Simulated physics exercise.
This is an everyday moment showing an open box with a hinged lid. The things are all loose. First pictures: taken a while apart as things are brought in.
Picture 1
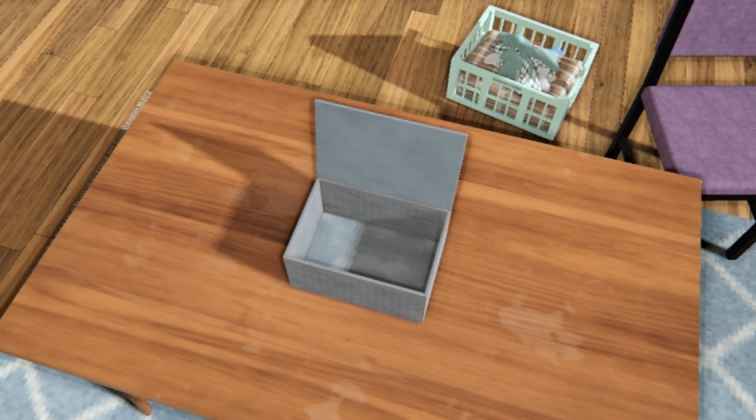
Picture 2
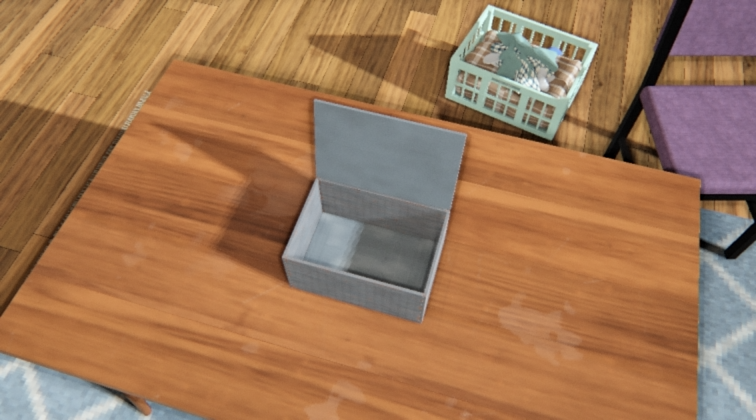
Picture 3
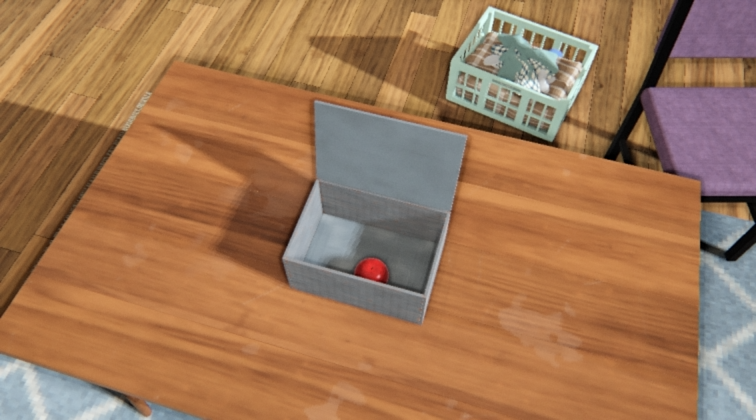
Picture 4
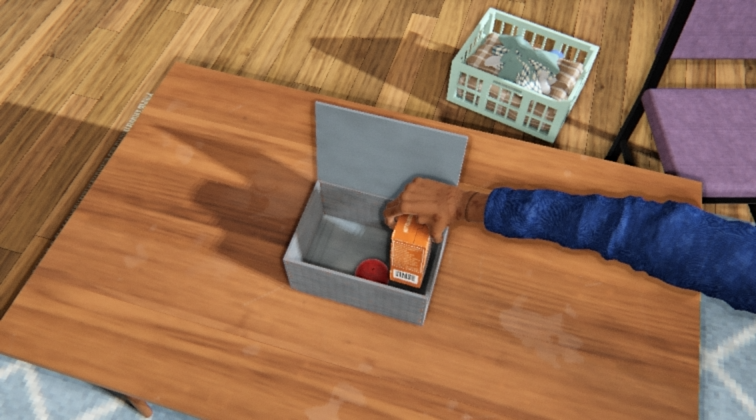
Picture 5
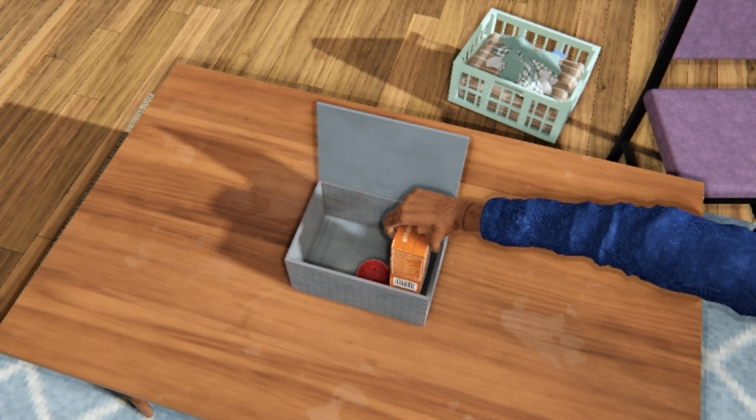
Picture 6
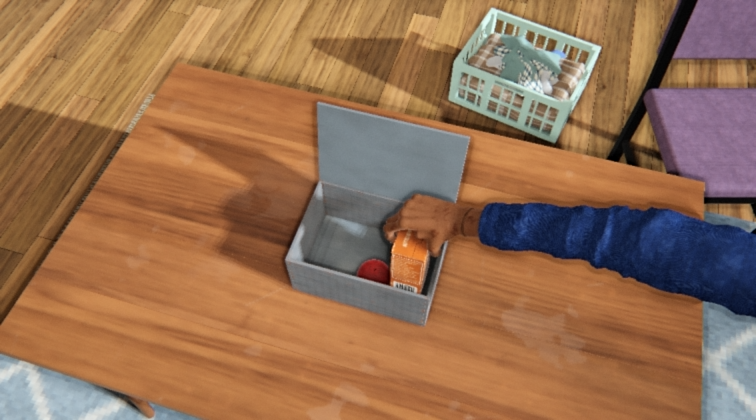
In an open gray box, a red ball appears, then a hand lowers an orange carton.
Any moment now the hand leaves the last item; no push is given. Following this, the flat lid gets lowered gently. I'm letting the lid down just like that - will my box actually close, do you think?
Turns out there's not enough room for the lid.
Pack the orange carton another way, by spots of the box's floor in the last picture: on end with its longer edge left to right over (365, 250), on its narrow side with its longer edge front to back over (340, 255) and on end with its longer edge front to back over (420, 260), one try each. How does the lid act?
In the first case the lid stays propped open; in the second it comes down fully; in the third it stays propped open.
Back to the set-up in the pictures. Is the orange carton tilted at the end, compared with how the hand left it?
Result: The orange carton remains as it was set.
Then, 1.10 s later than the last frame, lid starting down; orange carton moved about its own width near (410, 276).
Then, 1.70 s later than the last frame, lid 50° above the rim; orange carton moved about its own width near (410, 276).
When it is over, lid 19° above the rim; moved from the start, orange carton; red apple as before. End places, in pixels of the last picture, orange carton near (410, 276).
